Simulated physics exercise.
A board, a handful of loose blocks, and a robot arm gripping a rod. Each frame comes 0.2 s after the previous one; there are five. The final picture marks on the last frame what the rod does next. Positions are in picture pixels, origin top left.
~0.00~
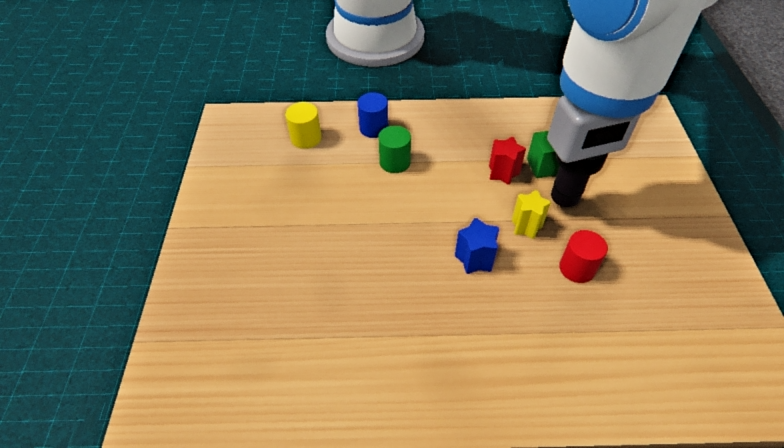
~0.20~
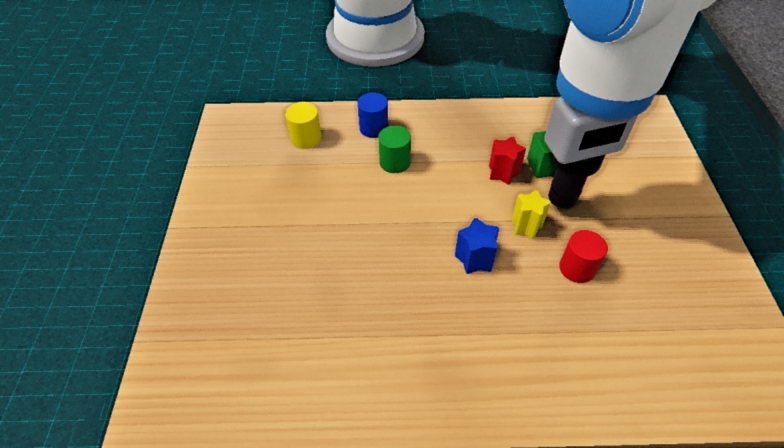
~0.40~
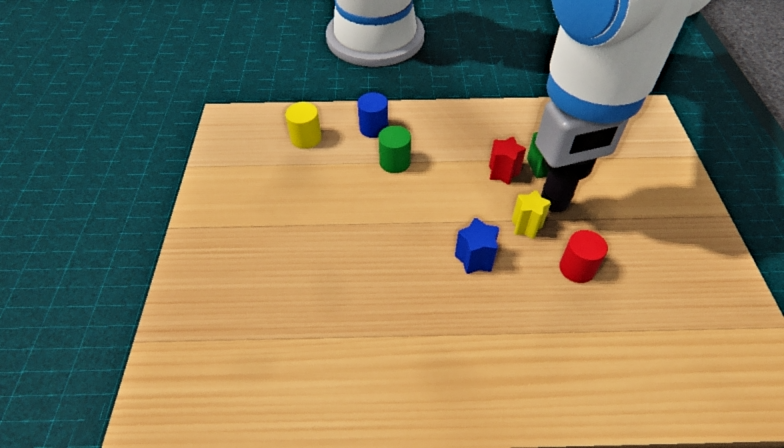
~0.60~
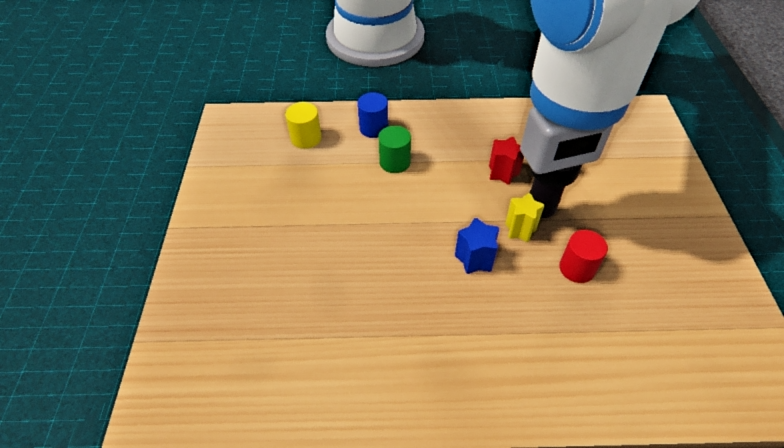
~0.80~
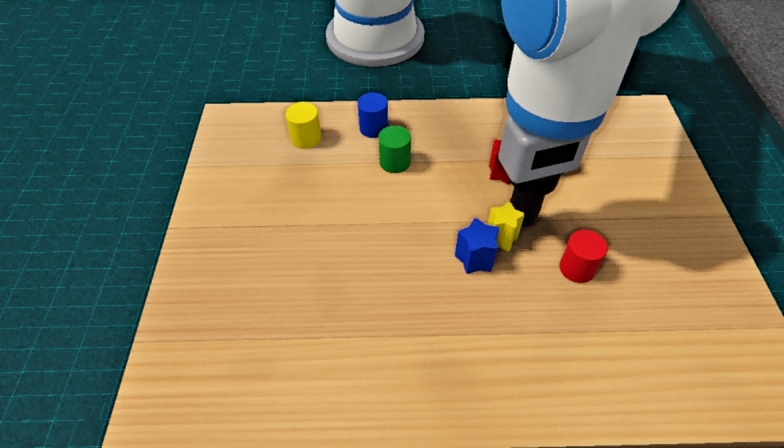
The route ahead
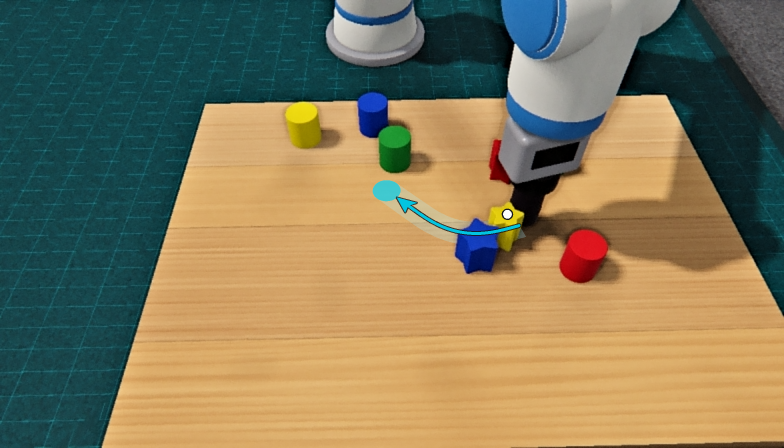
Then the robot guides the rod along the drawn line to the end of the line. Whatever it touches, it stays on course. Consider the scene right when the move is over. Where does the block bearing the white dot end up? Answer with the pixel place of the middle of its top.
My best guess is (454, 227).
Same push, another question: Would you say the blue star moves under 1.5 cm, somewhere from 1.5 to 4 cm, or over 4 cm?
I reckon it covers between 1.5 and 4 cm.
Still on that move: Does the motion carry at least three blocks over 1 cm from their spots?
No, that is not what happens.
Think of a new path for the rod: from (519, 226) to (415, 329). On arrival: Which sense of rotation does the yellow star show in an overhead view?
Viewed from overhead, the yellow star winds up turned clockwise.
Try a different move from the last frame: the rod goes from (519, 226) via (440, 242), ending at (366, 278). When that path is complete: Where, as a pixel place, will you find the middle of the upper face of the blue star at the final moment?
At the end it should sit near (448, 271).
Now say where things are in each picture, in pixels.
Rod tip at (565, 198); block tops, green disc at (395, 136); blue star at (480, 234); yellow star at (534, 202), in the first frame.
Rod at (562, 199); blocks unchanged, in the second frame.
Rod at (554, 202); blocks unchanged, in the third frame.
Rod at (541, 208); yellow star at (527, 205), in the fourth frame.
Rod at (522, 216); green disc at (395, 136); blue star at (480, 234); yellow star at (507, 214), in the fifth frame.
Path on the board, from (519, 226) by way of (470, 233) and (423, 216) to (387, 191); the dot is on the yellow star.
What follows on the original path. One third of the way, rod at (471, 224); blue star at (458, 253), turned 30° anticlockwise; yellow star at (462, 228), turned 20° anticlockwise.
Two thirds of the way, rod at (424, 207); blue star at (457, 254), turned 40° anticlockwise; yellow star at (454, 227), turned 45° anticlockwise.
At the end, rod at (386, 181); green disc in place; blue star at (457, 254), turned 40° anticlockwise; yellow star at (454, 227), turned 45° anticlockwise.
